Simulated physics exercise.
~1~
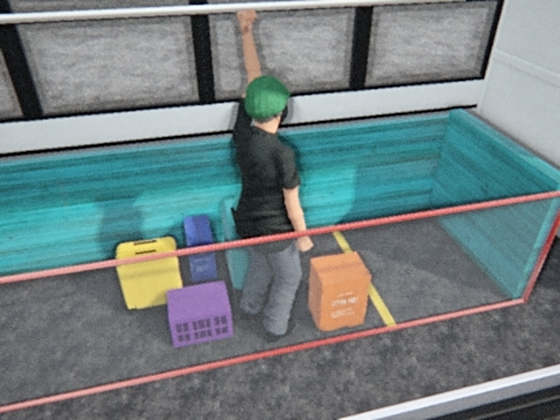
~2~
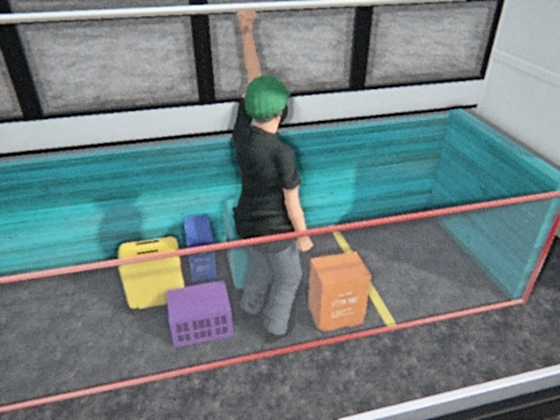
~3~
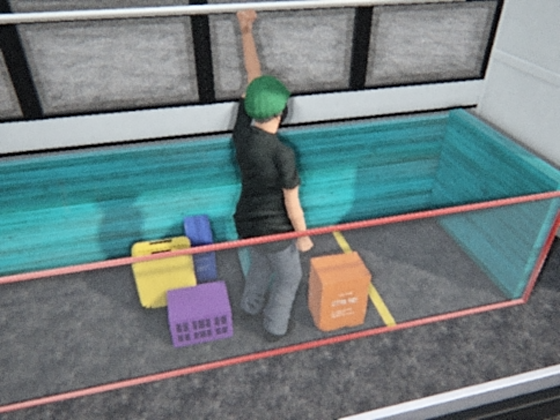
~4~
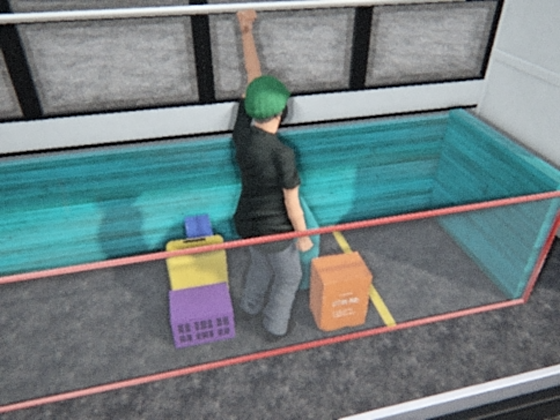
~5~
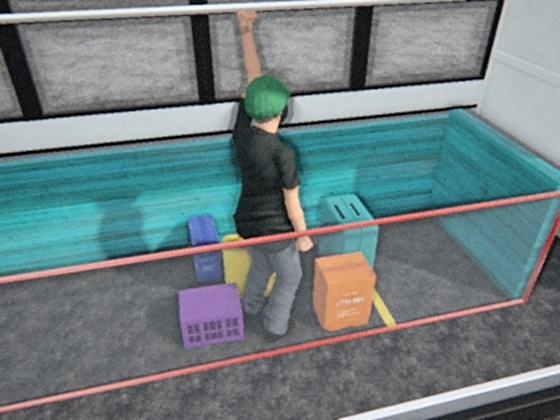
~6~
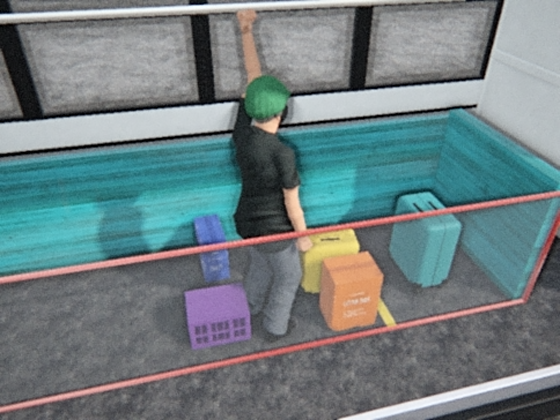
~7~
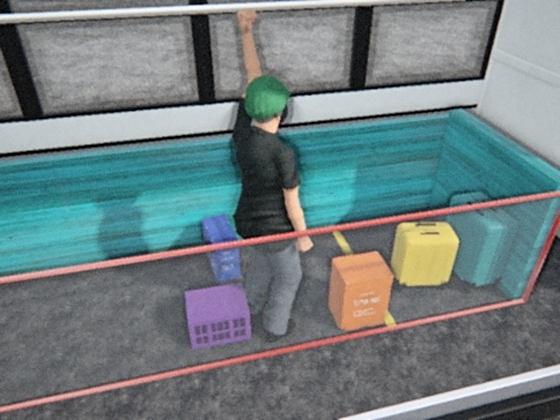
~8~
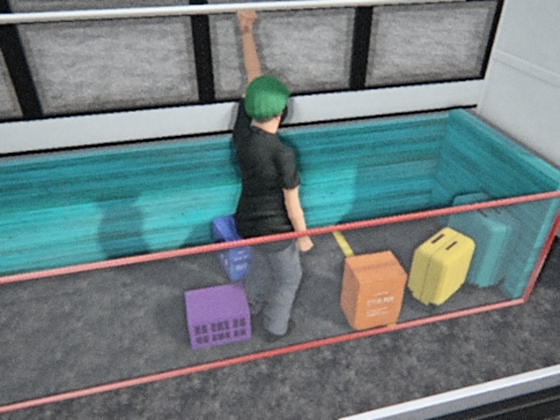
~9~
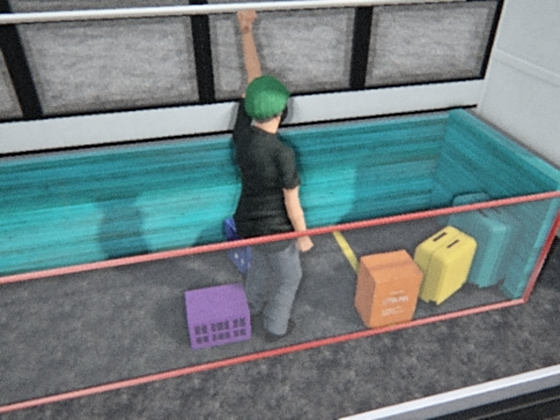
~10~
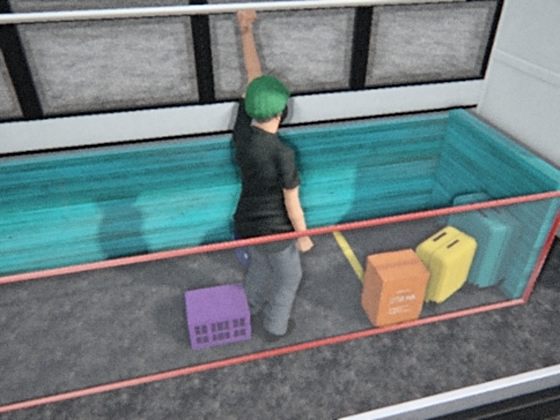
A green-haired passenger in a dark shirt grips an overhead bar, seen from above in a tram's luggage bay with teal walls and a red-edged front. A yellow case, blue carton and purple crate sit to the left, an orange pack to the right, and a big teal case is hidden behind the passenger. The yellow case rolls right, and the teal case emerges ahead of it. Both cross the yellow line as the crate, carton and pack slide slightly right. The cases rest near the right wall, the orange pack beside them, while the crate and mostly hidden carton remain left of the line.
